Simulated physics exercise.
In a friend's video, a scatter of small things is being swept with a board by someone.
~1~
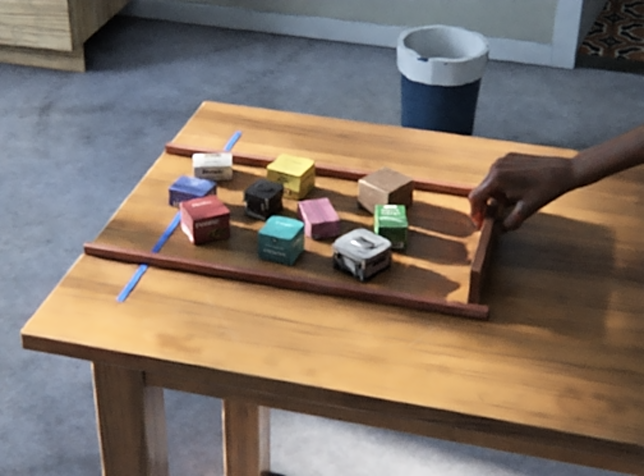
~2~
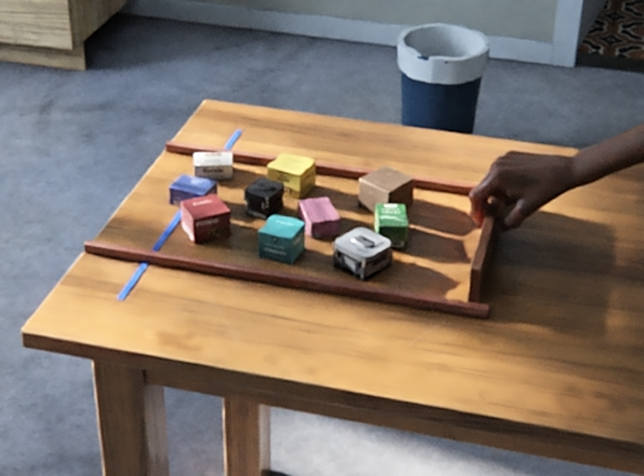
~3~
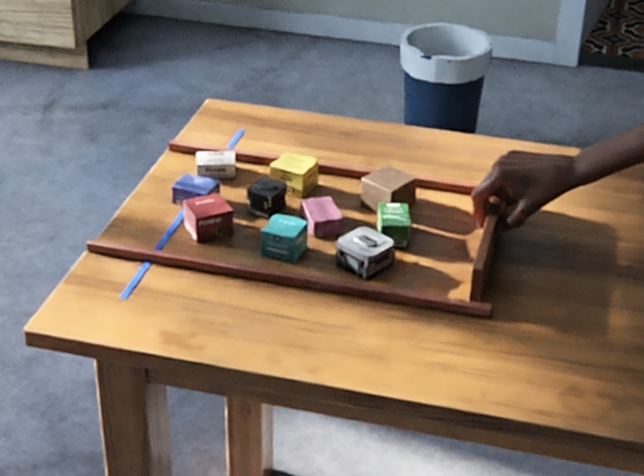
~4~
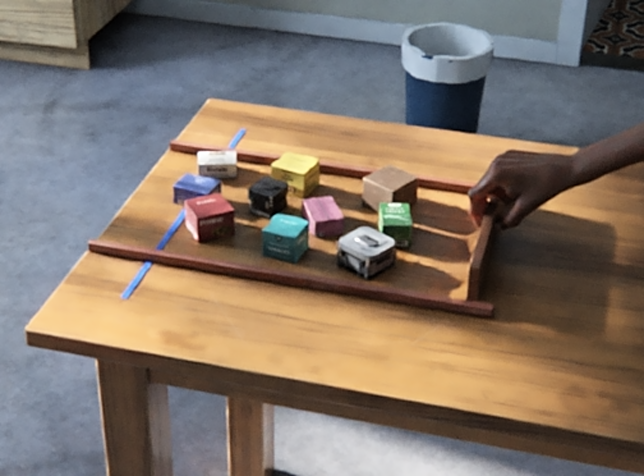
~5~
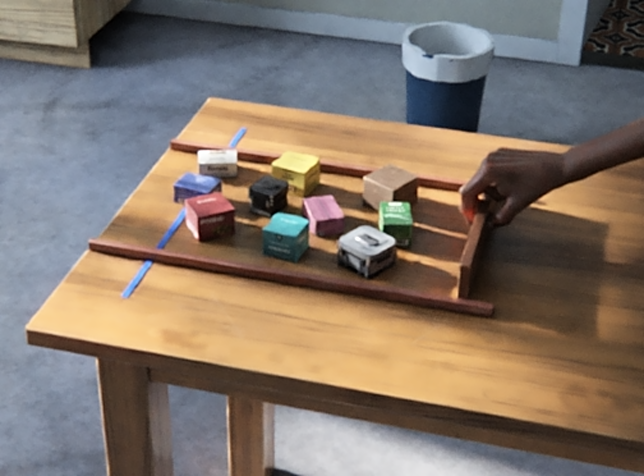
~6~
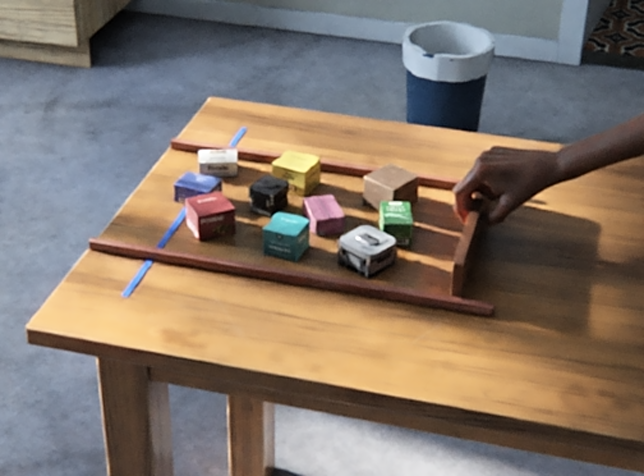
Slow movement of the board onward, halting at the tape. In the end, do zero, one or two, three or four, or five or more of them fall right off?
Most likely three, perhaps four, will tumble off the end.
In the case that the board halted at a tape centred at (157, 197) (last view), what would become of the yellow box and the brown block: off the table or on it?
Yellow box - gone; brown block - safe.
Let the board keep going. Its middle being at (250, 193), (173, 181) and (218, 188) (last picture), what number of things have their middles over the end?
Respectively, 0, 7 and 3.
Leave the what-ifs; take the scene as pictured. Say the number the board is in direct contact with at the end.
Contact count: 3.
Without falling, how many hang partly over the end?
You'd get 2.
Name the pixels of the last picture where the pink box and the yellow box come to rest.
First: About (153, 185); second: About (159, 154).
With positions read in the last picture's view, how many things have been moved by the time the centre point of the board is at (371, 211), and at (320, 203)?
The counts are 4 and 8.
Early on, none off yet; blue box at rest near (198, 190); white box at rest near (218, 163); red box at rest near (210, 216).
A while later, none off yet; blue box at rest near (198, 190); white box at rest near (218, 163); red box travelled a little near (196, 213).
Further along, none off yet; blue box travelled about its own width near (139, 181); white box travelled about its own width near (173, 153); red box travelled well along near (135, 199).
Finally, the number that fall off is three or four; lost, black case, red box, white box and blue box.
